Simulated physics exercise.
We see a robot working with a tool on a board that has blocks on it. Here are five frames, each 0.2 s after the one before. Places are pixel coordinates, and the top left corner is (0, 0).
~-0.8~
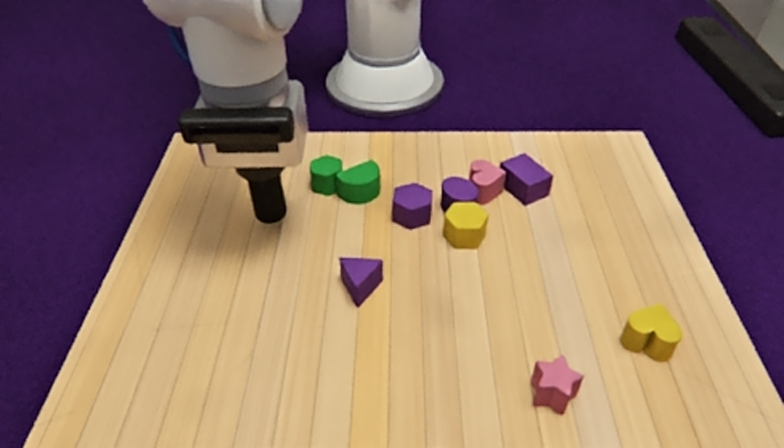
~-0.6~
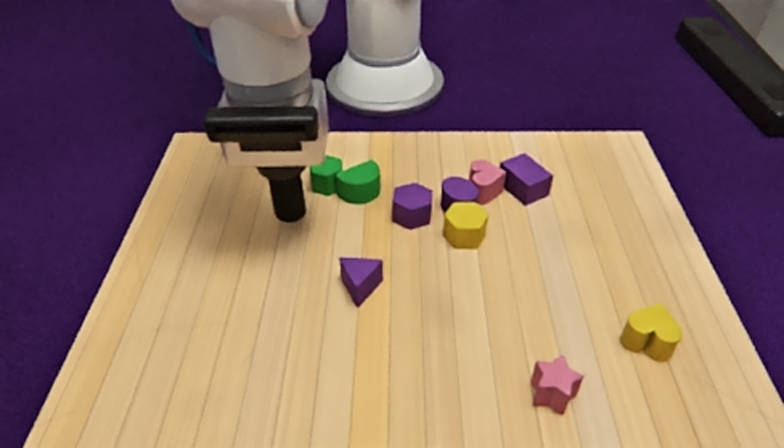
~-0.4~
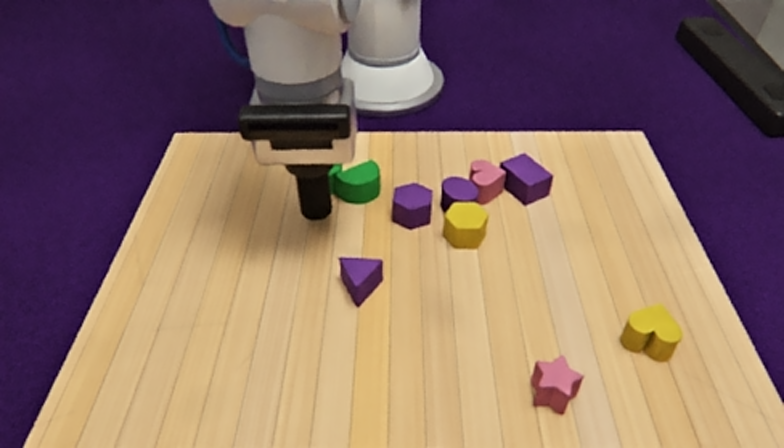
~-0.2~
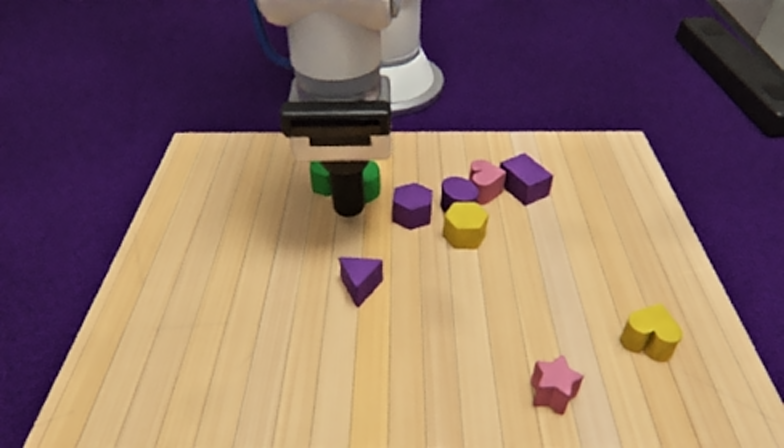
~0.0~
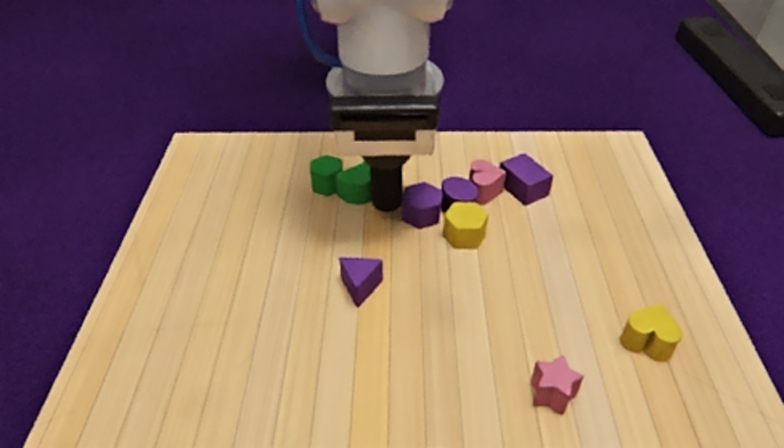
On a wooden board, a robot arm moves its black tool right, nudging a purple block.
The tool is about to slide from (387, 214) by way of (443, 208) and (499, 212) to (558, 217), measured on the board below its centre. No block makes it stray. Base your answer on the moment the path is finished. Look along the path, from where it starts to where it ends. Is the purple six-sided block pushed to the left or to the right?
To the right.
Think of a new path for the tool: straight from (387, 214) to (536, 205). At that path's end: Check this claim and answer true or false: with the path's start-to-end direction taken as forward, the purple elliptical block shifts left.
That claim is false.
The first path, step by step. One third of the way, tool at (443, 196); purple six-sided block at (480, 196), turned 35° clockwise; purple elliptical block at (517, 191), turned 25° anticlockwise; yellow six-sided block at (483, 223), turned 60° clockwise; pink heart-shaped block at (502, 169), turned 75° anticlockwise; purple oblong at (533, 164), turned 15° clockwise.
Two thirds of the way, tool at (502, 201); purple six-sided block at (538, 205), turned 55° clockwise; purple elliptical block at (576, 195), turned 70° anticlockwise; yellow six-sided block at (483, 224), turned 60° clockwise; pink heart-shaped block at (502, 169), turned 75° anticlockwise; purple oblong at (533, 164), turned 15° clockwise.
At the end, tool at (560, 206); purple six-sided block at (576, 220), turned 135° clockwise; purple elliptical block at (597, 196), turned 115° anticlockwise; yellow six-sided block at (483, 224), turned 60° clockwise; pink heart-shaped block at (502, 169), turned 75° anticlockwise; purple oblong at (533, 164), turned 15° clockwise.
